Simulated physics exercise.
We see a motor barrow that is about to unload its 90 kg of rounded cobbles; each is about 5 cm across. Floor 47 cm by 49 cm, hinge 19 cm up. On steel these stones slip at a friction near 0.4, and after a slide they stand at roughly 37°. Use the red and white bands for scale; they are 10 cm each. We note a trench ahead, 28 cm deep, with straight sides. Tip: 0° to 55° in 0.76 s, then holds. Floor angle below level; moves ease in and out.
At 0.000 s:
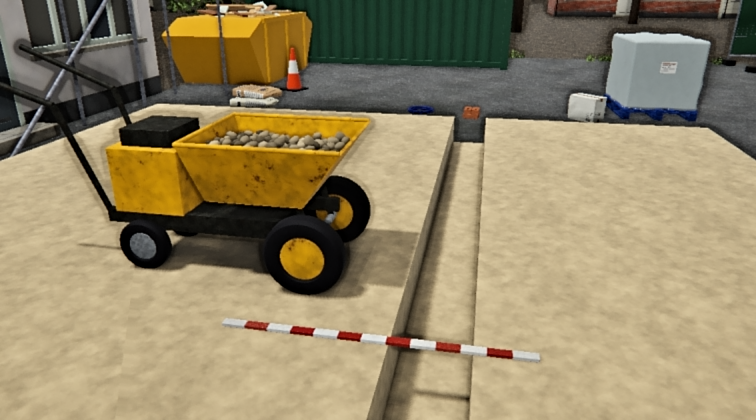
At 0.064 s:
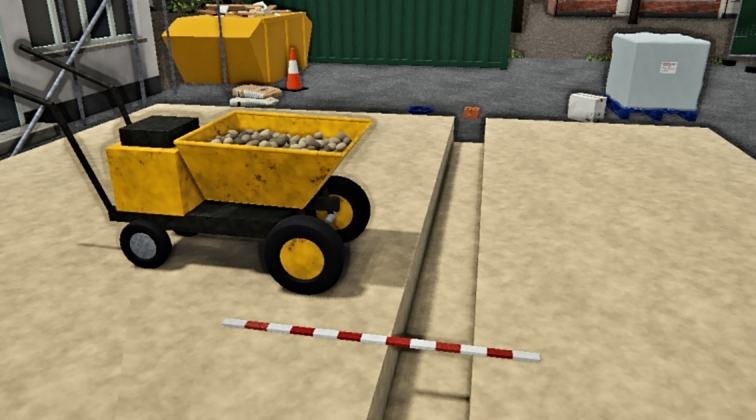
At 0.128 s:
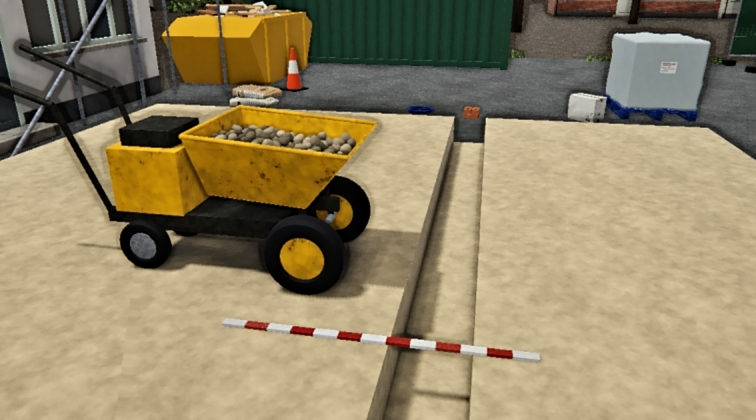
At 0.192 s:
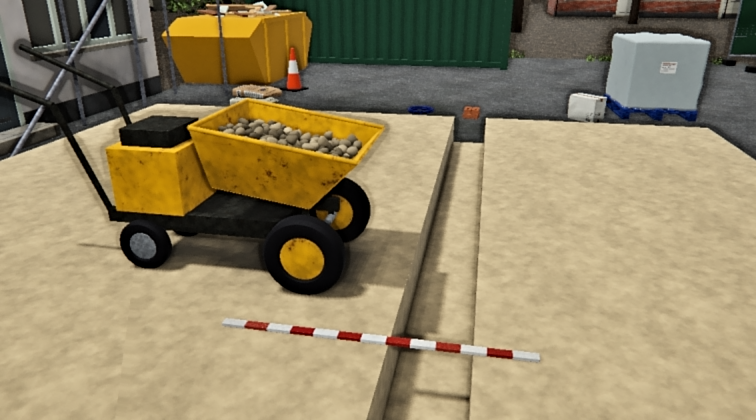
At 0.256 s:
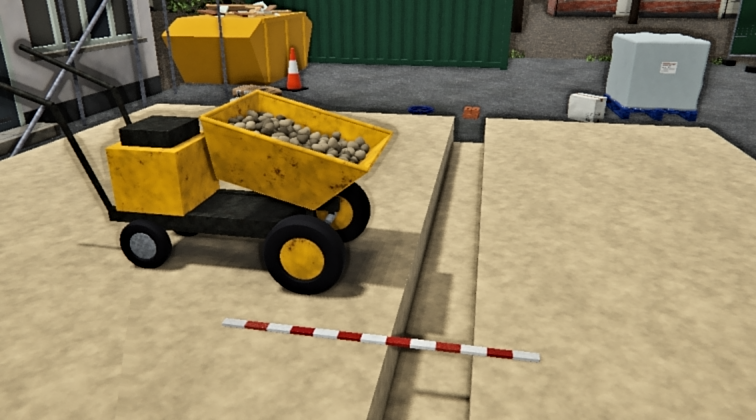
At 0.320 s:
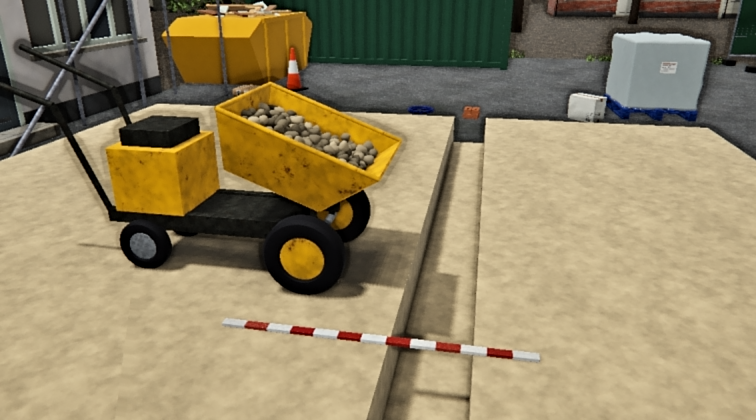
We see a yellow motor barrow loaded with rounded cobbles, standing left of a straight-sided trench with a red-and-white pole across it; its skip gradually tilts forward to the right, the rear edge rising, while the wheels stay still.
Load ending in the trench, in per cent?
35 per cent.
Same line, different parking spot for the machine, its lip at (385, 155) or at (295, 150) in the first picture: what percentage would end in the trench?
Result: Close to 10 then close to 40 per cent.
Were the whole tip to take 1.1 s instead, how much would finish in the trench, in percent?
It would come to roughly 40 per cent.
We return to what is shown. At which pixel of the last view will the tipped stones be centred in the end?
At about pixel (452, 321) in the last view.
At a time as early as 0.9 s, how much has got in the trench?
Some 5 per cent of the load by that point.
After 0.6 s the floor is at 46°; 100 % in the skip; the foremost stones are at (393, 193).
After 0.9 s the floor is at 55°; 97 % in the skip, 3 % in the trench; the foremost stones are at (452, 239).
After 1.2 s the floor is at 55°; 73 % in the skip, 21 % in the trench, 6 % past the trench; the foremost stones are at (516, 292).
After 3.2 s the floor is at 55°; 58 % in the skip, 35 % in the trench, 7 % past the trench; the foremost stones are at (559, 296).
